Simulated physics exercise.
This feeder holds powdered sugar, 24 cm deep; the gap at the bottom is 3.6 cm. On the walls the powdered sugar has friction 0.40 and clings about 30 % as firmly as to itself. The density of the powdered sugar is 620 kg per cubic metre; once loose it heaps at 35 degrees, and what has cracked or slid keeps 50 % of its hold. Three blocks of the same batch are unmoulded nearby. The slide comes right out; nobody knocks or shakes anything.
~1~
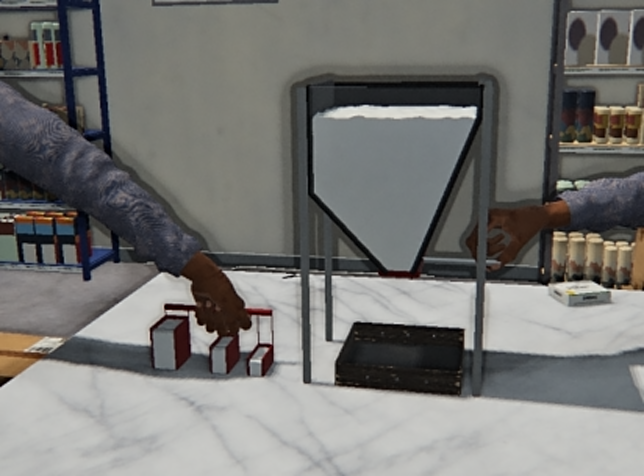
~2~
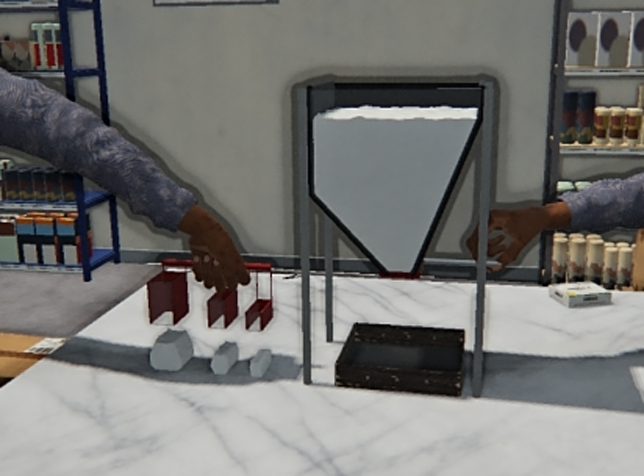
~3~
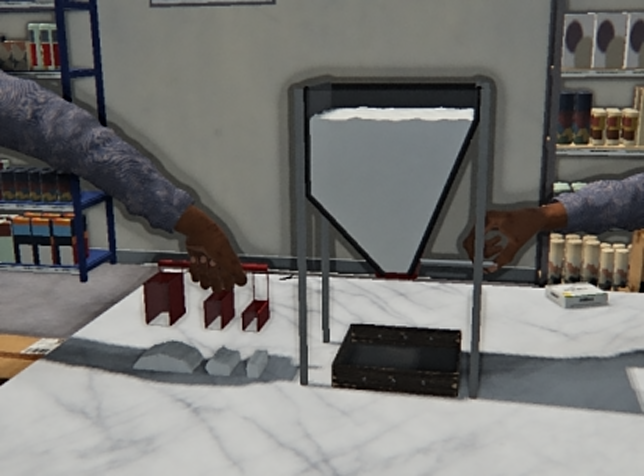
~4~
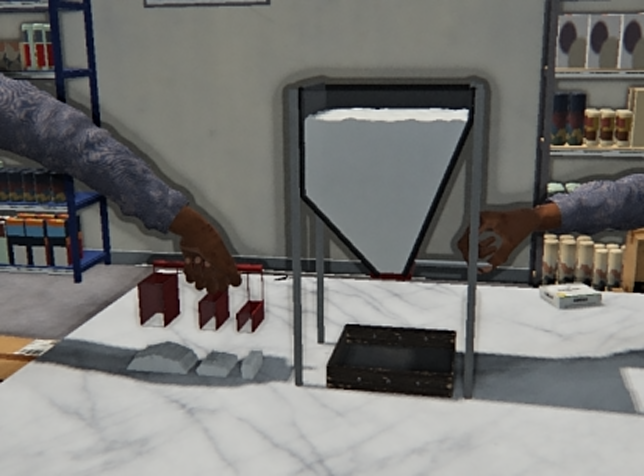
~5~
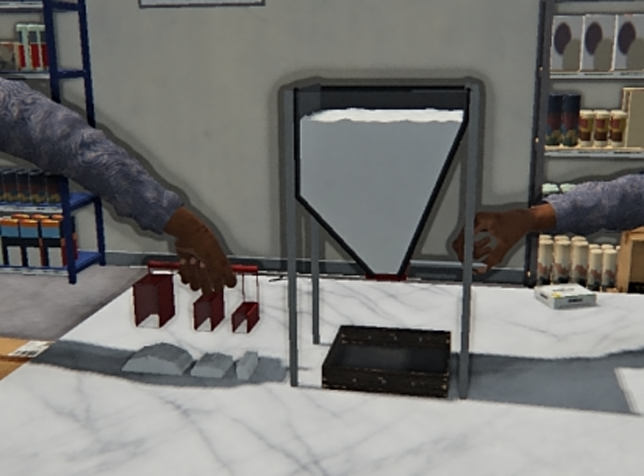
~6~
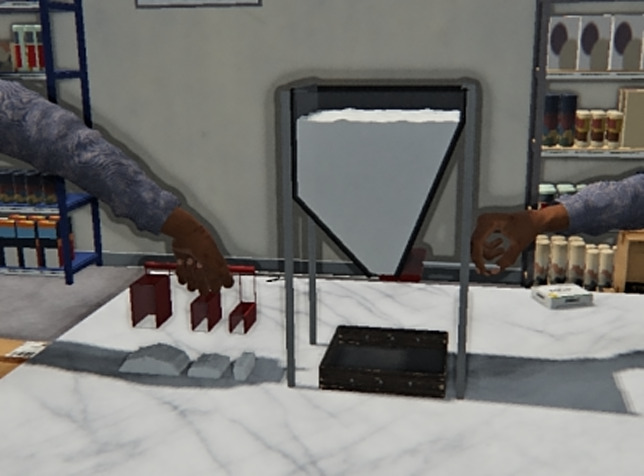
A hand on the left lifts a set of red moulds off three pale blocks on a marble counter, and the larger two slump into low heaps while the smallest changes little. Another hand then draws the slide rightward from beneath the powder-filled hopper, whose contents show no visible movement.
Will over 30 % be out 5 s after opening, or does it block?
Left alone, it pours.
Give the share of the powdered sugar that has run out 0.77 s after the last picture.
About 16 %.
Another 0.35 s on from the sixth picture, 3 % has run out.
Another 0.77 s on from the sixth picture, 16 % has run out.
Another 1.18 s on from the sixth picture, 27 % has run out.
Another 1.60 s on from the sixth picture, 38 % has run out.
Another 4.90 s on from the sixth picture, at the end, 100 % has run out.
